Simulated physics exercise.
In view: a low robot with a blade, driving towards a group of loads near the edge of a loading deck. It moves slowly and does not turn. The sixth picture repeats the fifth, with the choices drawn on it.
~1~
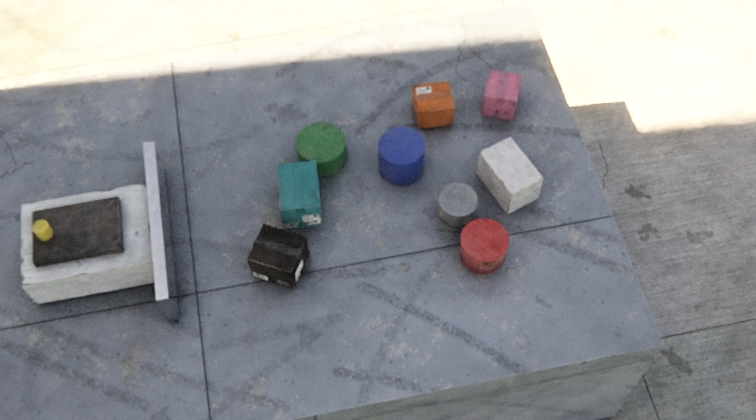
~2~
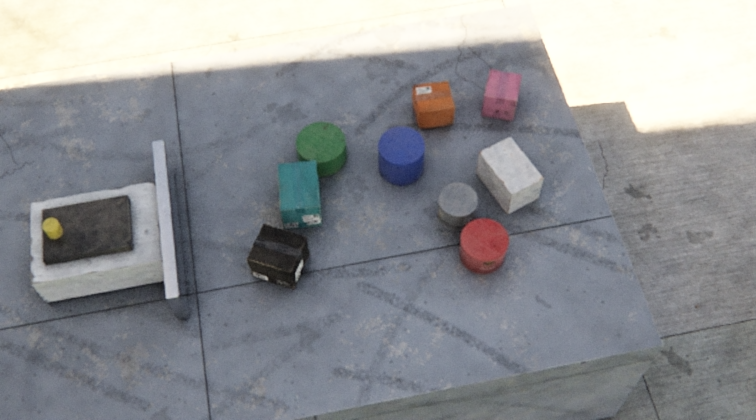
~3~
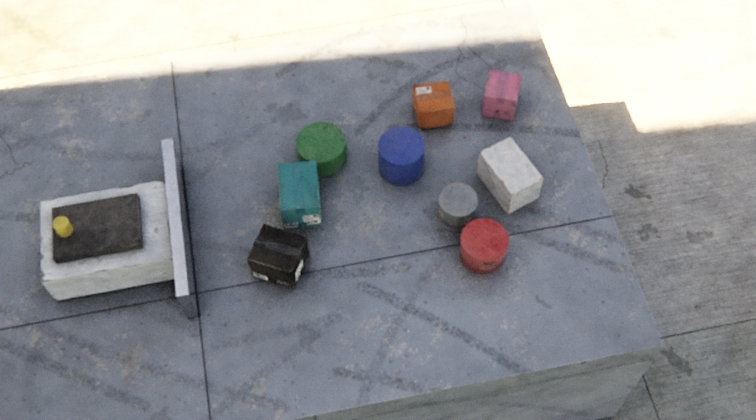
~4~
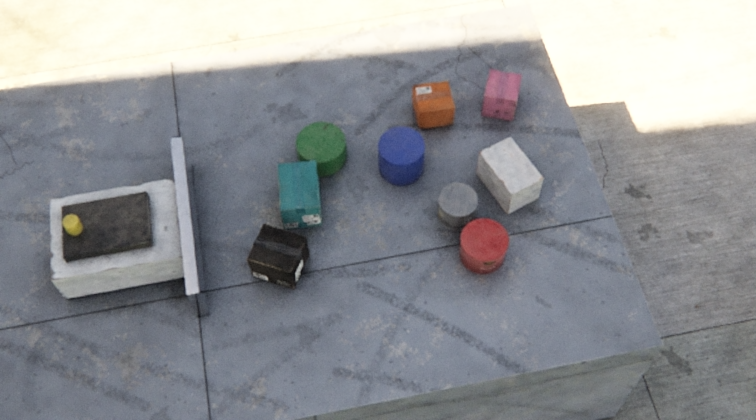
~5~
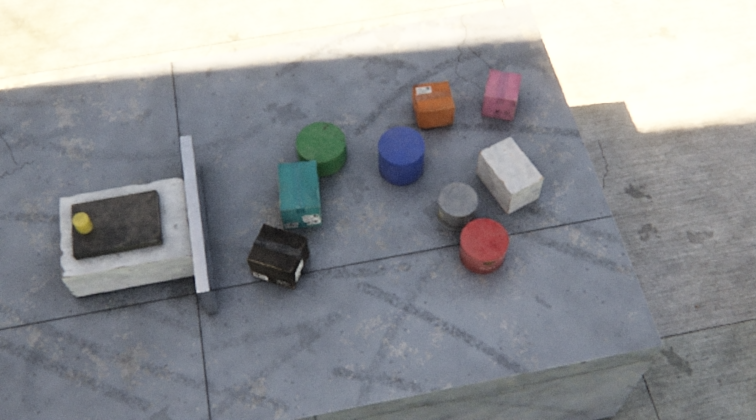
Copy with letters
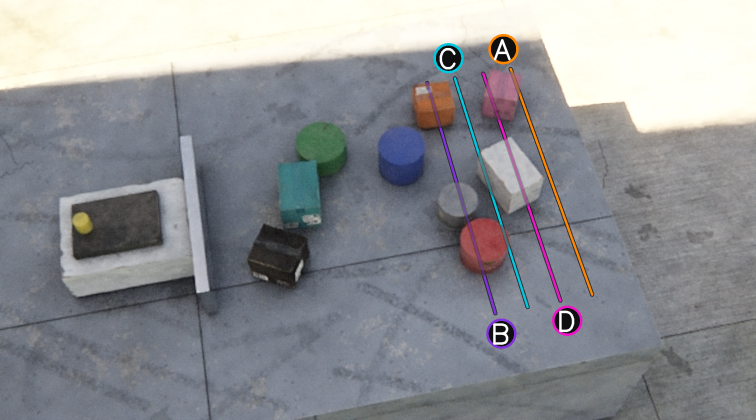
To begin with, a low white robot with an upright blade sits at the left of a grey deck, apart from a scattered group of coloured boxes and cylinders. It then creeps slowly and steadily rightward without turning, narrowing the gap to the black and teal boxes, while all the loads stay still.
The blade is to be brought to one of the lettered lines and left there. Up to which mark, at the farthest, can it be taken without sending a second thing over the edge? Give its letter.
The farthest such stop is D.
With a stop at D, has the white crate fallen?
Yes.
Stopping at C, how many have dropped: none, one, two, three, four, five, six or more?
In all, none.
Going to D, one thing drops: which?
It is the white crate.
On the marked copy, A at (548, 173); B at (459, 189); C at (488, 184); D at (519, 178).
Following D. Soon after the start, robot (244, 201); green canister (334, 147); black parcel (351, 233).
Later, robot (364, 180); white crate (529, 175); grey pail (505, 201).
In the end, robot (454, 164); white crate over the edge; grey pail (593, 188); one fallen.
As for the rest, A drops three; B is within the limit but short; C is within the limit but short.
